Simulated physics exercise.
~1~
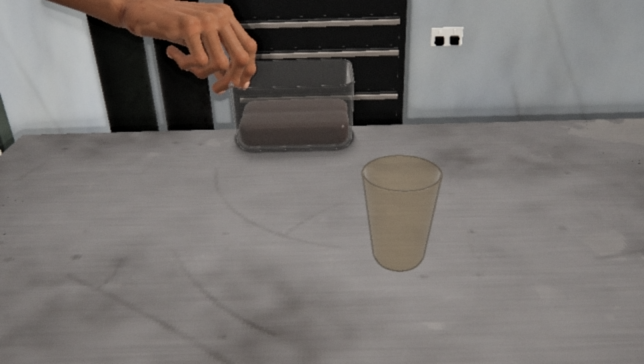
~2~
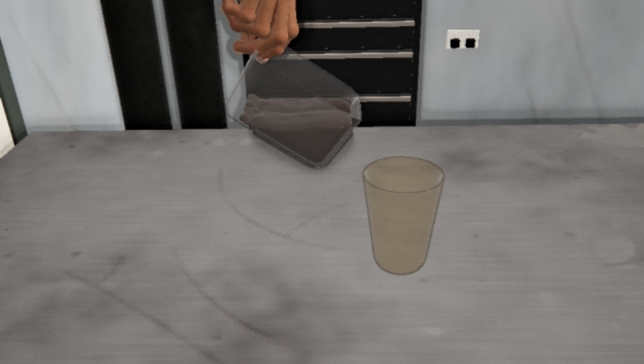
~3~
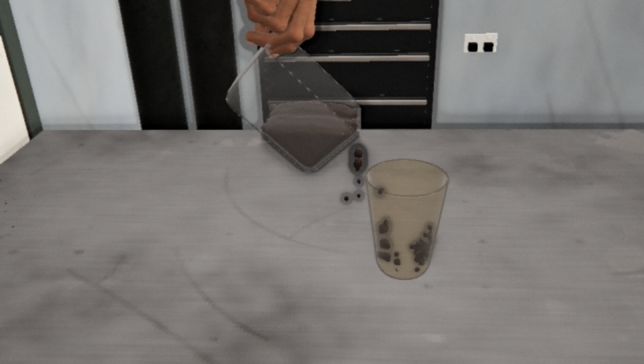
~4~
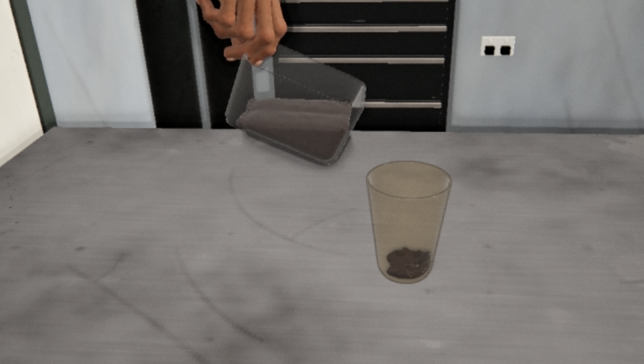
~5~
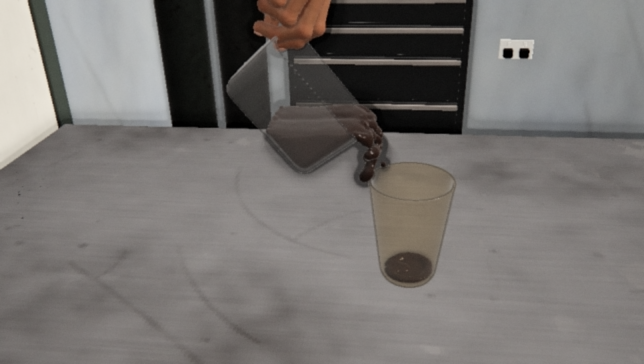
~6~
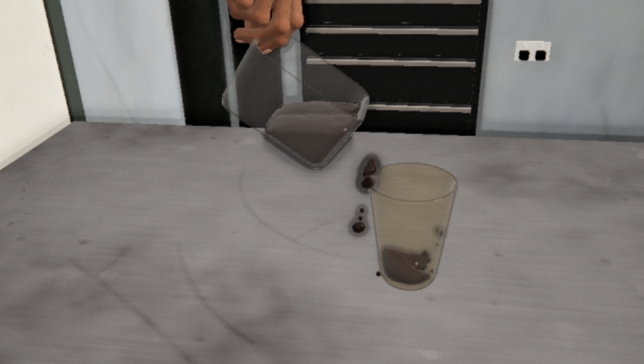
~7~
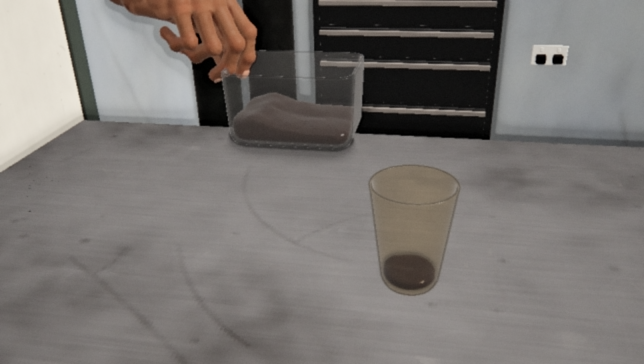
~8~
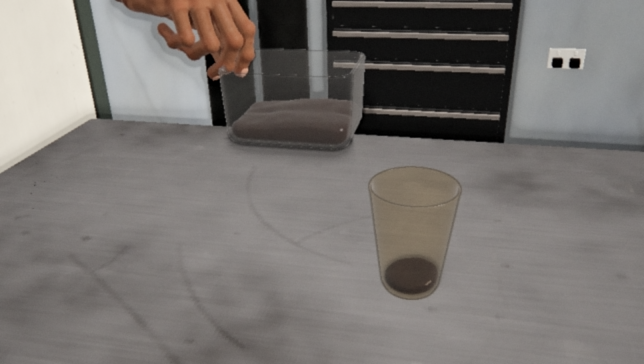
A hand holds a clear oblong tub of dark brown liquid at the back of a grey table, above and to the left of an empty, tan-tinted drinking glass, seen from slightly above. Behind stand a black drawer unit and a pale wall with a socket. The hand tips the tub toward the glass, and dark drops fall into it. The tub eases back, then tilts again more steeply, sending down a second short pour. Finally the hand levels the tub, still holding much of its liquid, while a shallow dark pool rests in the glass.
